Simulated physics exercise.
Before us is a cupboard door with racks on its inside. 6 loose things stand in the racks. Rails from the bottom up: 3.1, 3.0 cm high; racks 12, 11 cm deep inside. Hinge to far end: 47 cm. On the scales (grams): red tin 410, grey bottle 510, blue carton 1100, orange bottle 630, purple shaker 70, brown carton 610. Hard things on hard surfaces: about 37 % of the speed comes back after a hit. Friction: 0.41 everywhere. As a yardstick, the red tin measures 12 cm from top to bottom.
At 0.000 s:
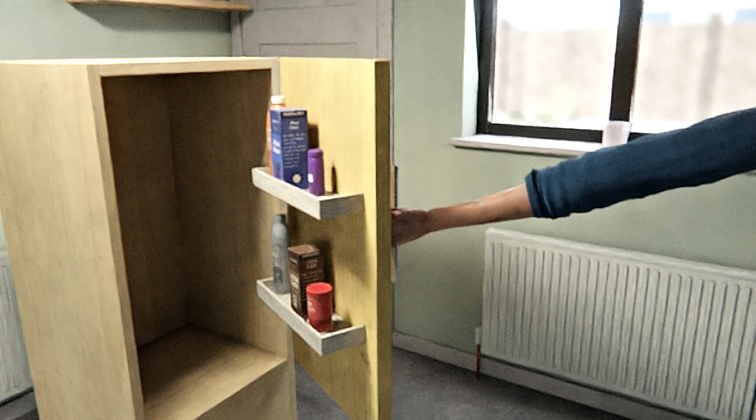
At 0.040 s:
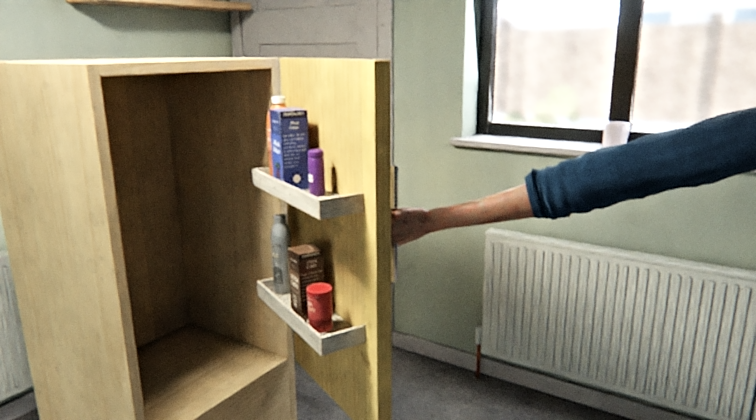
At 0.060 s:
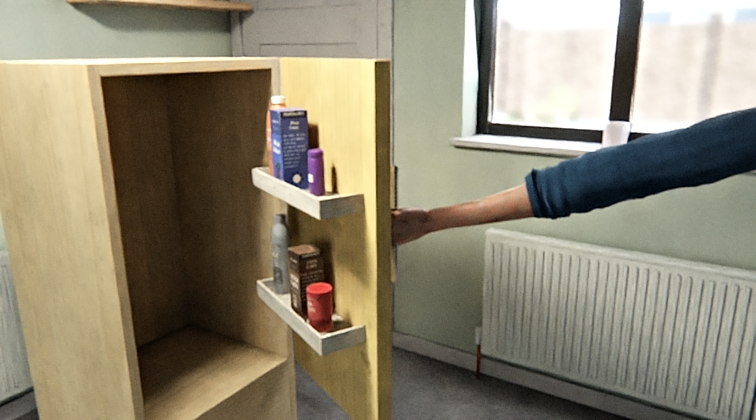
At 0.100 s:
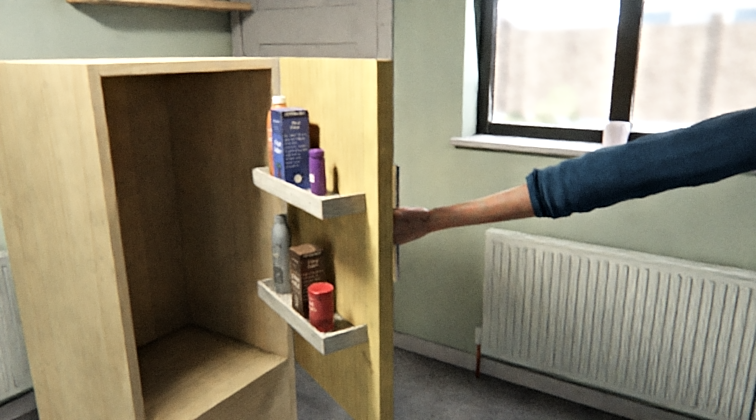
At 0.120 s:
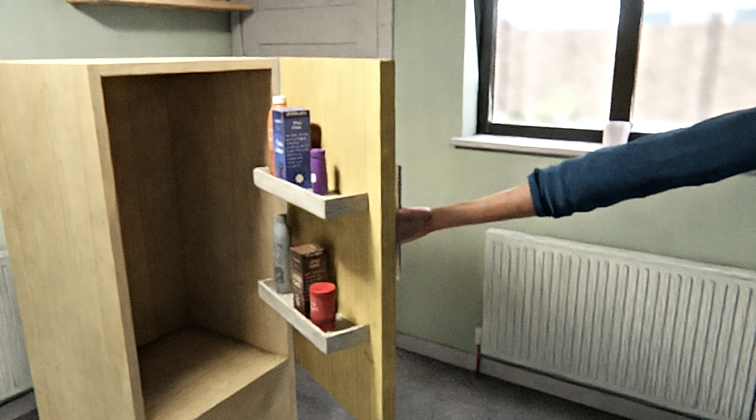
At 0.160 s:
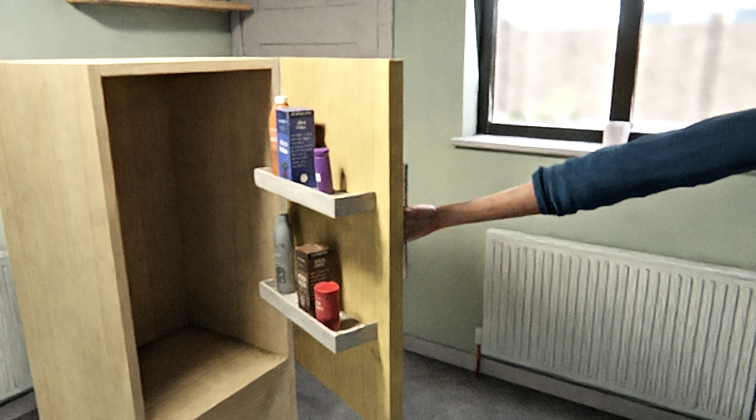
A wooden cupboard door, held at its edge by a hand in a blue sleeve, barely moves at first, then swings slightly further open to the right, carrying the bottles, cartons and red tin in its two inner racks.
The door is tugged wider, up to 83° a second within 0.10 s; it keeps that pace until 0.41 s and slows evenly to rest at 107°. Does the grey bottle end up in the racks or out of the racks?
The grey bottle stays in.
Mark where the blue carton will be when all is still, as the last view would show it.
At about (343, 143).
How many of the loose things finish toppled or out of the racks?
In all, 0.
Around 0.36 s, door 86° open; purple shaker at 4° to upright.
Around 0.86 s, door 107° open; purple shaker at 4° to upright.
Finally (3.7 s), all 6 still in place (within 5 cm). In the last view, grey bottle near (307, 251).
